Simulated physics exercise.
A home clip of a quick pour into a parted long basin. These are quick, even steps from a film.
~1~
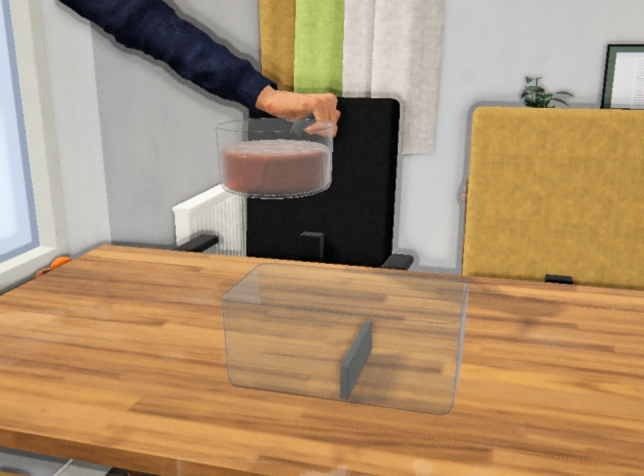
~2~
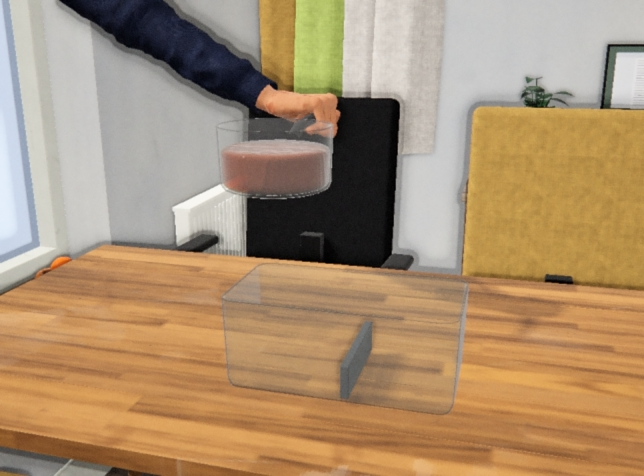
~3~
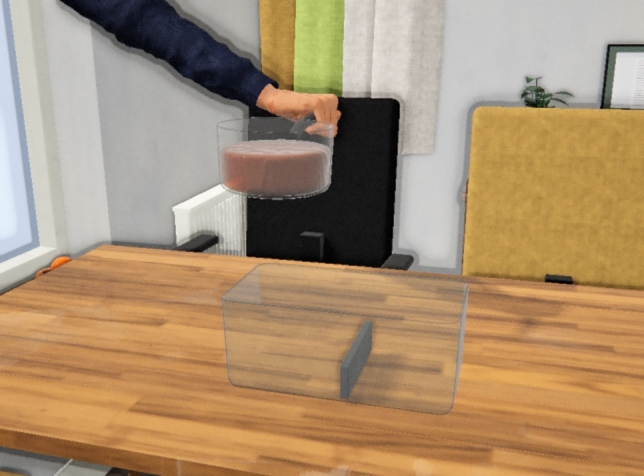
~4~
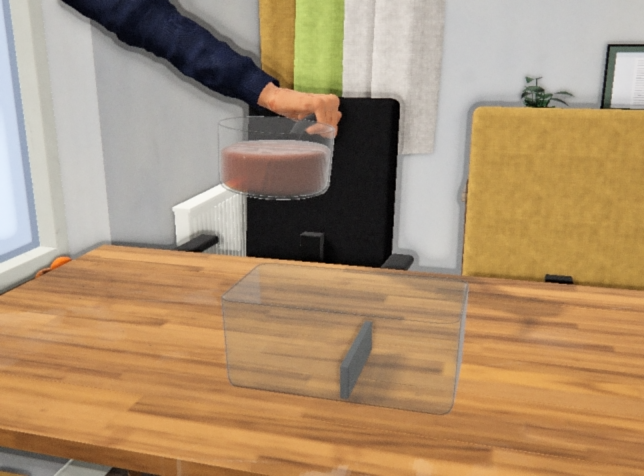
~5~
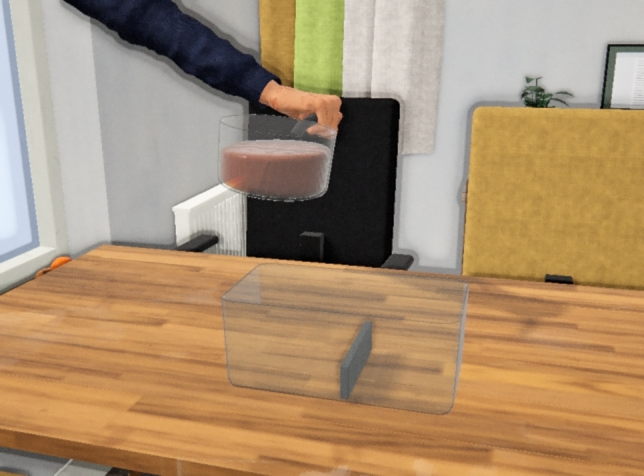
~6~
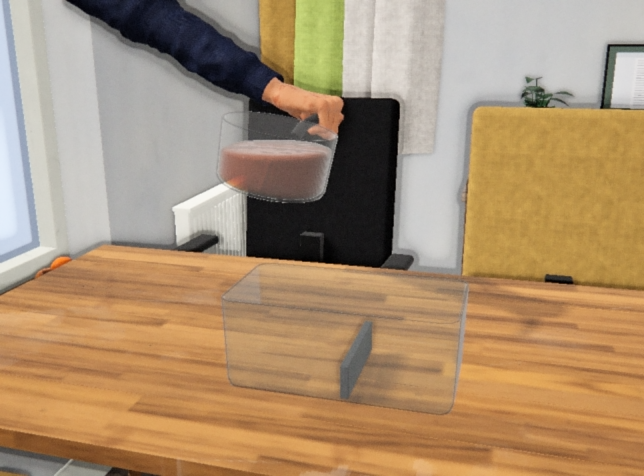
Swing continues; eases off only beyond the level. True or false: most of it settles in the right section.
True.
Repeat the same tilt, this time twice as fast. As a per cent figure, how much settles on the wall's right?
Near 50 %.
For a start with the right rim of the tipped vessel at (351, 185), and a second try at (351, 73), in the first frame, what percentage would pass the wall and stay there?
80 and 90 per cent.
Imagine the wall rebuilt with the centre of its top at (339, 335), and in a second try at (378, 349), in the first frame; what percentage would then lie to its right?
Roughly 90 per cent first and roughly 50 per cent second.
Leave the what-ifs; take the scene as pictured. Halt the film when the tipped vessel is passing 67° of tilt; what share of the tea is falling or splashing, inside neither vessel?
About 30 per cent.
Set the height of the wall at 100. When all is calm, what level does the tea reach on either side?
Left 20 per cent, right 60.
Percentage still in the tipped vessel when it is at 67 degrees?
My estimate is close to 65 percent remaining.
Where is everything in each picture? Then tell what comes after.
In the first frame, it leans 0°; its right rim is at (330, 128); the tea meets the walls at (226, 146) and (329, 150); the long basin's rim runs from (241, 281) to (464, 302); the wall's top is at (357, 343).
In the second frame, it leans 0°; its right rim is at (330, 129); the tea meets the walls at (227, 146) and (329, 150).
In the third frame, it leans 2°; its right rim is at (331, 130); the tea meets the walls at (226, 146) and (329, 151).
In the fourth frame, it leans 4°; its right rim is at (332, 133); the tea meets the walls at (227, 146) and (329, 151).
In the fifth frame, it leans 7°; its right rim is at (333, 136); the tea meets the walls at (227, 145) and (330, 151).
In the sixth frame, it leans 11°; its right rim is at (334, 140); the tea meets the walls at (226, 146) and (331, 152).
A moment on, the tilt is 67° and 67 per cent is still to pour, 0 is left of the wall and 3 right of it.
Next, the tilt is 104° and 12 per cent is still to pour, 8 is left of the wall and 65 right of it.
Then the tilt is 112° and 0 per cent is still to pour, 28 is left of the wall and 70 right of it.
Later the tilt is 112° and 0 per cent is still to pour, 29 is left of the wall and 70 right of it.
At rest 29 per cent lies left of the wall, 70 right of it and 1 outside.
